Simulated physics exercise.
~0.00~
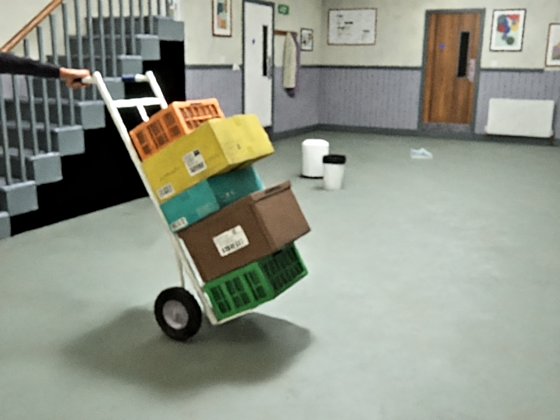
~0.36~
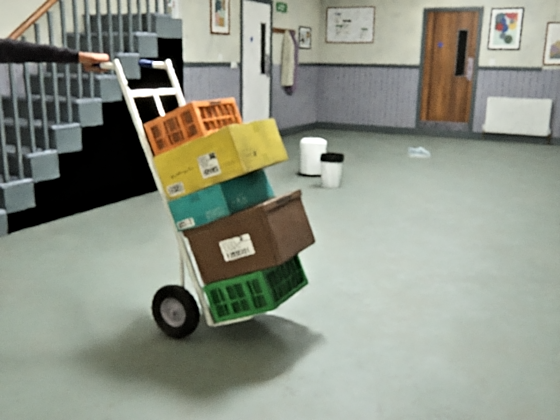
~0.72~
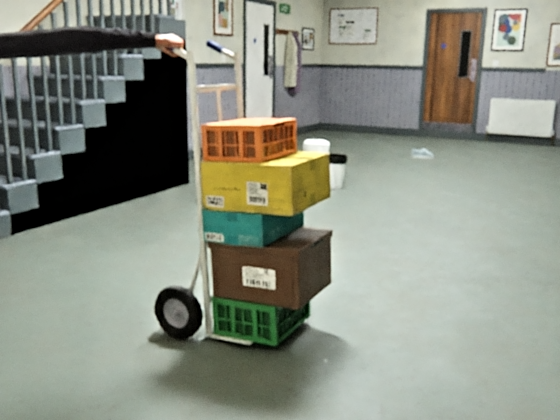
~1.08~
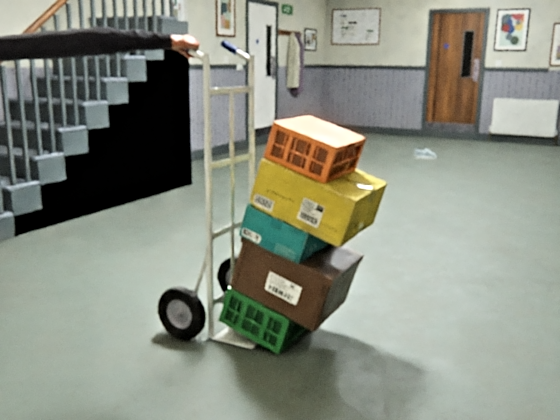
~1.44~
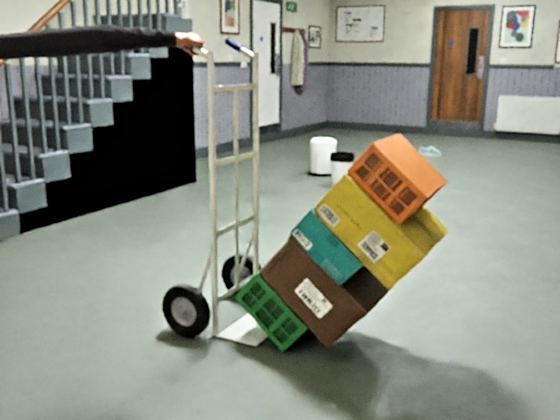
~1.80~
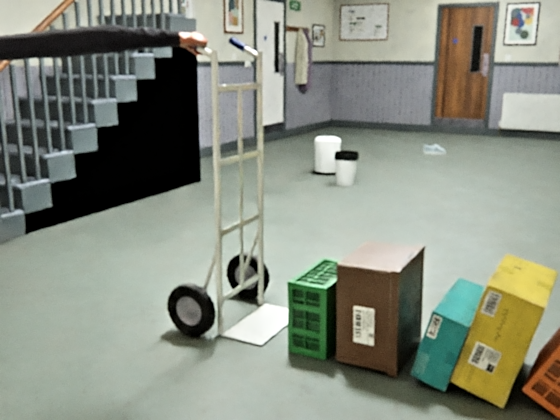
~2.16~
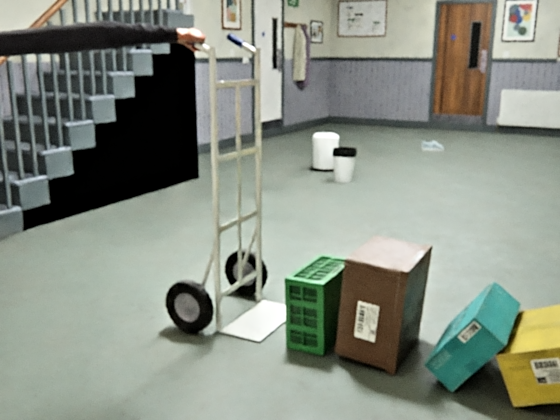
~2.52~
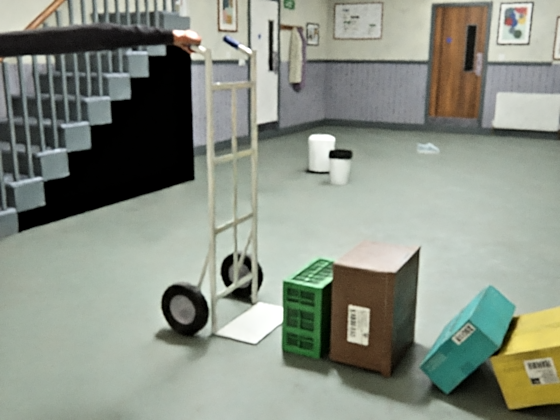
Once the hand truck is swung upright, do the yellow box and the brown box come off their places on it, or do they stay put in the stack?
Both come off their places. The yellow box and the brown box tip away to the right with the rest of the stack and end up on the floor.
